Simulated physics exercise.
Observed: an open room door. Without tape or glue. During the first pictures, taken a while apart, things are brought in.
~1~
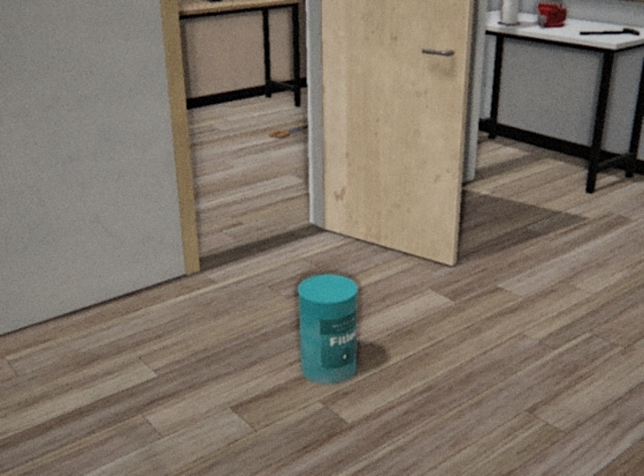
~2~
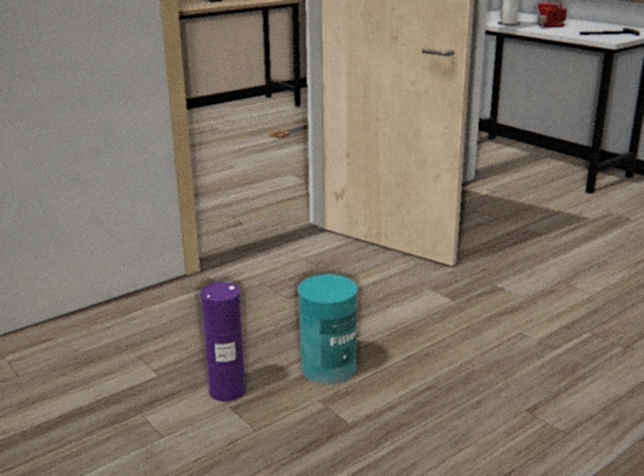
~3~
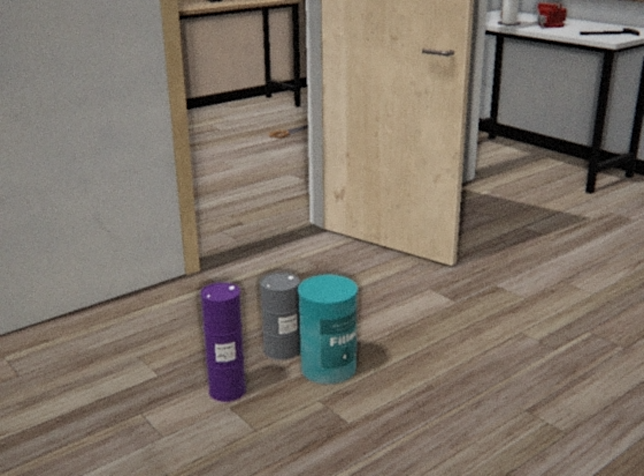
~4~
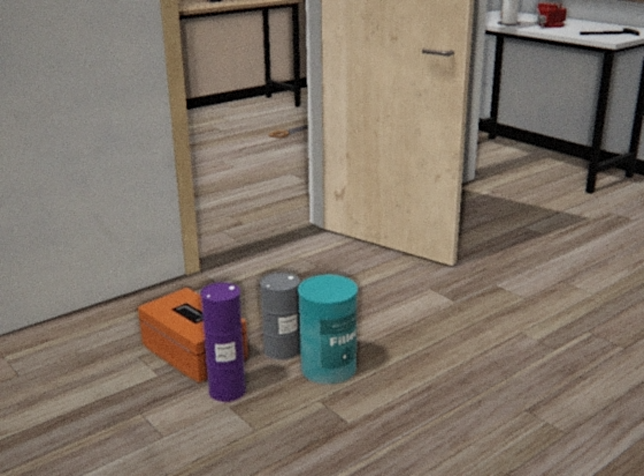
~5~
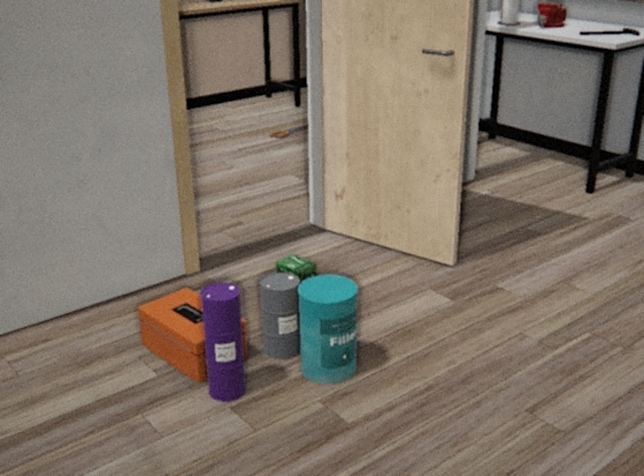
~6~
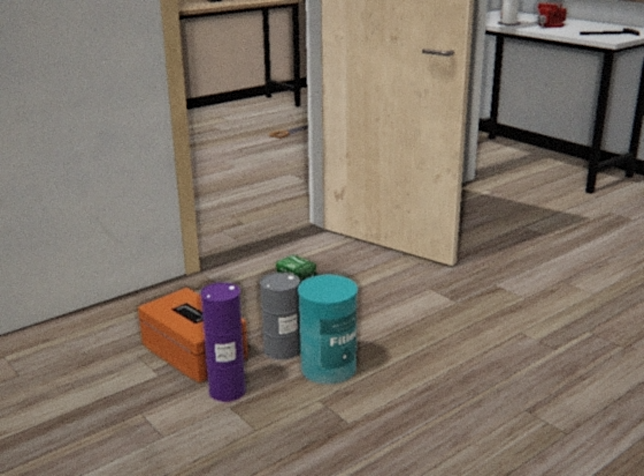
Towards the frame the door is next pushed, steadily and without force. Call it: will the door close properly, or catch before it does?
Closes properly.
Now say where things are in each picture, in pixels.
Door wide open and still, in the first frame.
Door wide open and still; purple canister (224, 343), in the second frame.
Door wide open and still; turquoise pail (328, 329), in the third frame.
Door wide open and still; purple canister (224, 343); grey canister (281, 316), in the fourth frame.
Door wide open and still; orange toolbox (193, 333); turquoise pail (328, 329), in the fifth frame.
Door wide open and still; green box (296, 269); purple canister (224, 343), in the sixth frame.
Then, 1.30 s on from there, door at 41°; green box shifted a little near (281, 269).
Then, 1.70 s on from there, door at 14°; green box shifted well along near (231, 262).
In the end, door at 0°; moved from the start, green box; the other 4 unmoved. At the end, from the last picture's camera, green box near (197, 246).
